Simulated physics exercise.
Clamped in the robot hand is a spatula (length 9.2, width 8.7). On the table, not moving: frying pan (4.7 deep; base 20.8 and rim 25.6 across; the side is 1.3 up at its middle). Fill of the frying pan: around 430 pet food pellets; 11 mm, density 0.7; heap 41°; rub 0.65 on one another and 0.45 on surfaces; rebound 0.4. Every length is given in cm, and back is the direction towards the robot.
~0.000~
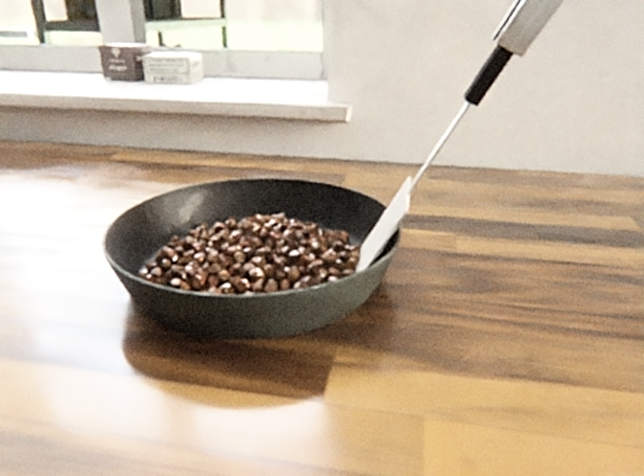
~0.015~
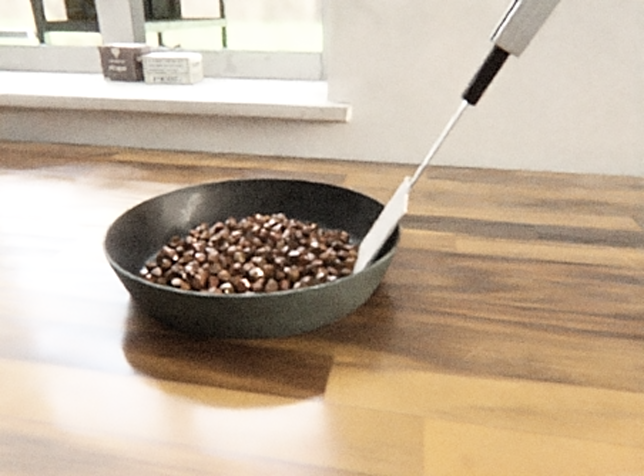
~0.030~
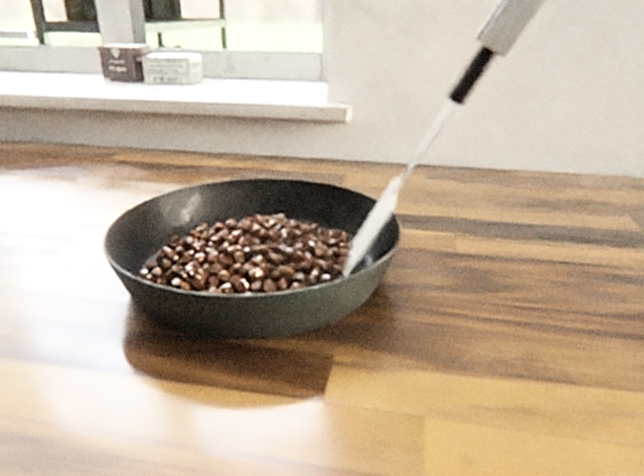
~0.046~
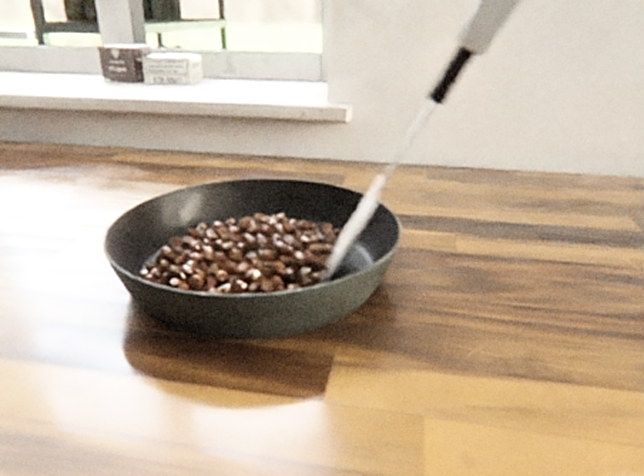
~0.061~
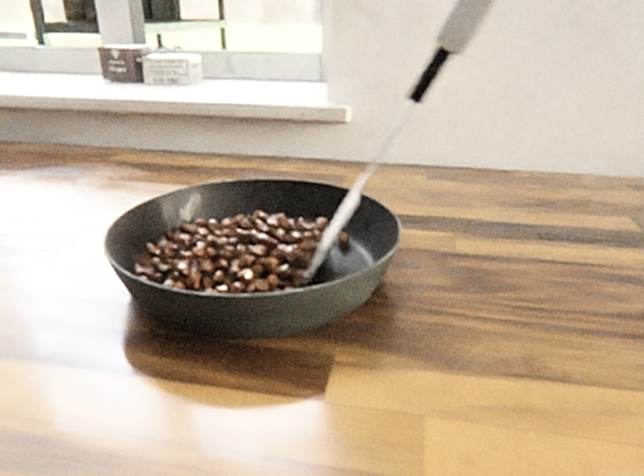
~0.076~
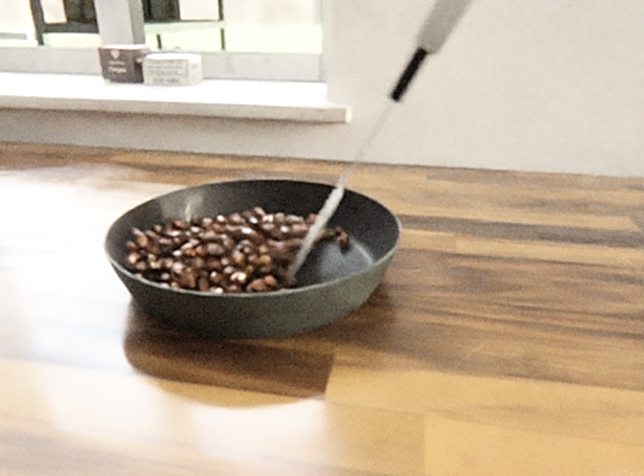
The video shows a spatula resting at the right side of a dark frying pan of small brown pellets on a wooden surface, then sweeping left through the pan, pushing the pellets leftward and baring part of its base.
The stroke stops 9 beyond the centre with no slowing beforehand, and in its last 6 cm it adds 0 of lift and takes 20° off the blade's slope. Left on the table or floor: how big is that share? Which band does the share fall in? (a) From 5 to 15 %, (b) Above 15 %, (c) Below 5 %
(a) From 5 to 15 %.
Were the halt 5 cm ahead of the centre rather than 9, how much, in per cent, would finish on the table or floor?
About 0 %.
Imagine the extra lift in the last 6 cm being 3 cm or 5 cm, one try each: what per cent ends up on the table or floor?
Roughly 20 % and then 20 %.
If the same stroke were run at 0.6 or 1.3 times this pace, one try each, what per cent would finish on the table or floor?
Roughly 5 per cent on the first try and 15 per cent on the second.
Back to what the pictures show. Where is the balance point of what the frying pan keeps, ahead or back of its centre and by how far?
Ahead of centre, near 5.5 centimetres.
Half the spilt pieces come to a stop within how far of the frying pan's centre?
It's around 18 cm.
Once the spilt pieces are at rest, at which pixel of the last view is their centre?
At about (100, 249) in the last picture.
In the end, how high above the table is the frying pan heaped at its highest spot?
About 6.0 cm above the table.
After 0.12 s, sloping 62°, highest piece 6 above the table; 433 in the frying pan.
After 0.16 s, sloping 56°, highest piece 6 above the table; 433 in the frying pan.
After 0.38 s, sloping 42°, highest piece 6 above the table; 397 in the frying pan, 33 on the table or floor, 3 on the blade or in flight.
After 1.43 s, sloping 42°, highest piece 6 above the table; 396 in the frying pan, 37 on the table or floor.
At rest, 396 in the frying pan, 37 on the table or floor. That is 9 % on the table or floor.
